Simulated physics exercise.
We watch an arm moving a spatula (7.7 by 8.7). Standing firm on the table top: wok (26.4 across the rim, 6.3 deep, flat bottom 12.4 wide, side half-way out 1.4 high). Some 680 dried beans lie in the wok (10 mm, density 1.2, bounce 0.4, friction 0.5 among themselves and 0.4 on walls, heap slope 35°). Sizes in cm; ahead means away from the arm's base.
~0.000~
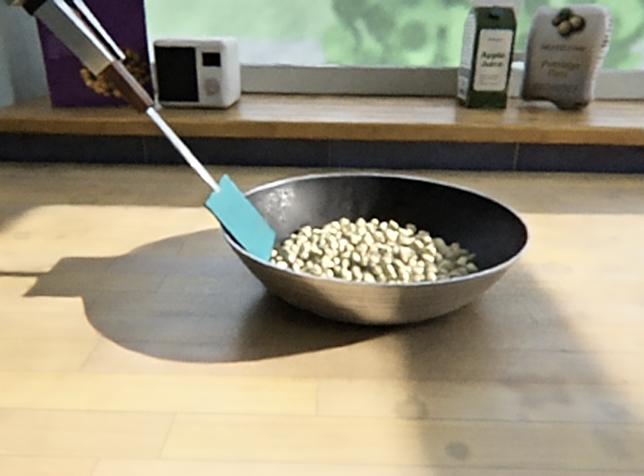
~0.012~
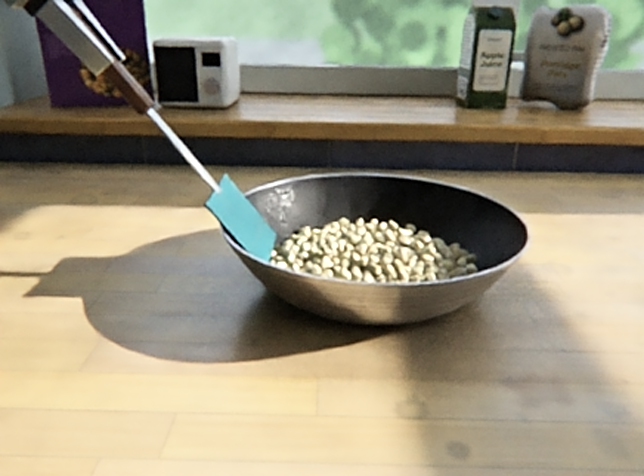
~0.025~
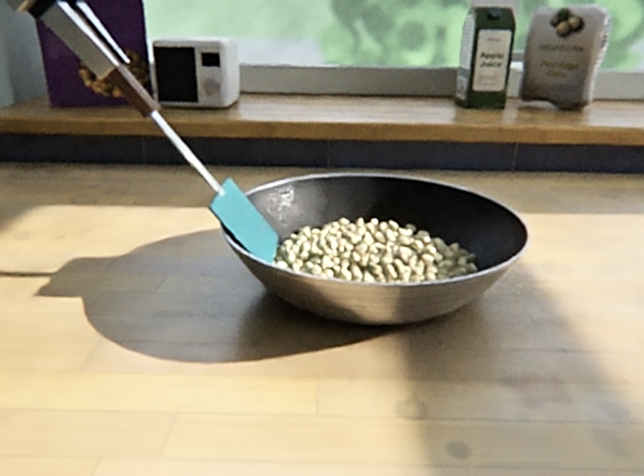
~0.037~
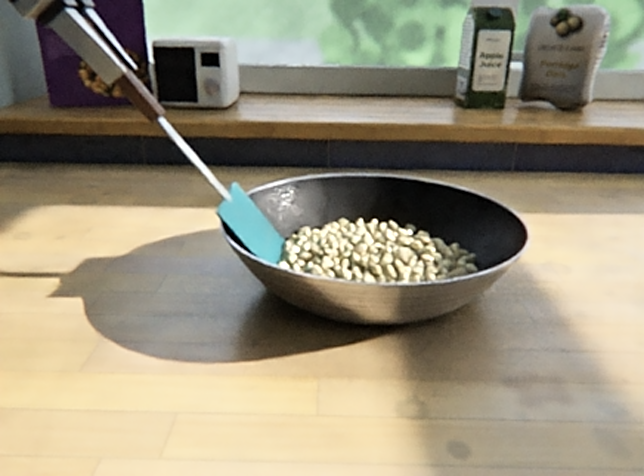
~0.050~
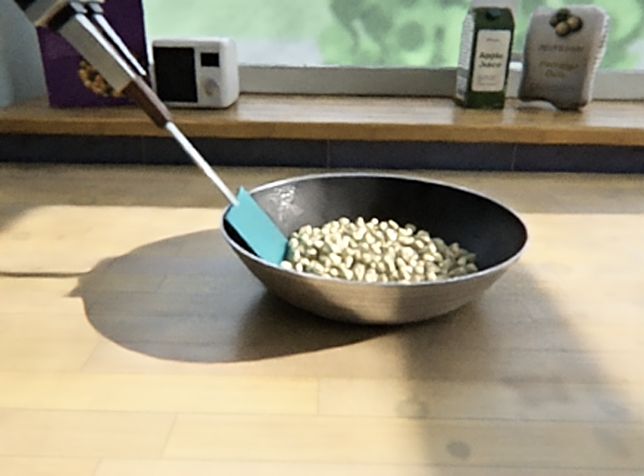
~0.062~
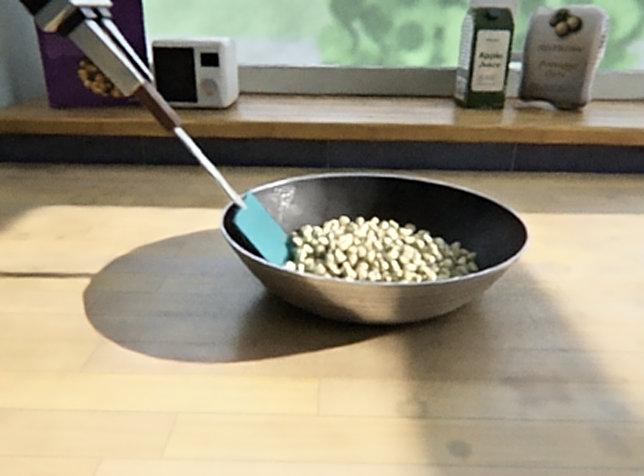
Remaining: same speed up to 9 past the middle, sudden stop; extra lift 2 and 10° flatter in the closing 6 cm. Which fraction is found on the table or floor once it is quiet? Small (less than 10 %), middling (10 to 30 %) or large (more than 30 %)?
A middling share, 10 to 30 %, ends on the table or floor.
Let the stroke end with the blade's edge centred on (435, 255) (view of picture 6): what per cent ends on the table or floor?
Some 0 per cent.
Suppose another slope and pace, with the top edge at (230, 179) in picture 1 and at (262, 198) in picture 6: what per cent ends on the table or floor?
Some 25 per cent.
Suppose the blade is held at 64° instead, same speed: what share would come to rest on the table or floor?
Then about 15 per cent.
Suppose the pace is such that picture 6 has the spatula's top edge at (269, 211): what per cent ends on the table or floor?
About 35 per cent.
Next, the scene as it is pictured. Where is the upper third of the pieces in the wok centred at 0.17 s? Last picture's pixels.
Around (424, 250).
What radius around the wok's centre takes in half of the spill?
Roughly 20 cm.
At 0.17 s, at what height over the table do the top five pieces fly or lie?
Roughly 5 cm.
After 0.17 s, sloping 52°, highest piece 5 above the table; 683 in the wok.
After 0.29 s, sloping 49°, highest piece 8 above the table; 683 in the wok.
After 0.54 s, sloping 42°, highest piece 8 above the table; 564 in the wok, 98 on the table or floor, 21 on the blade or in flight.
After 1.59 s, sloping 42°, highest piece 7 above the table; 562 in the wok, 121 on the table or floor.
At rest, 562 in the wok, 121 on the table or floor. That is 18 % on the table or floor.
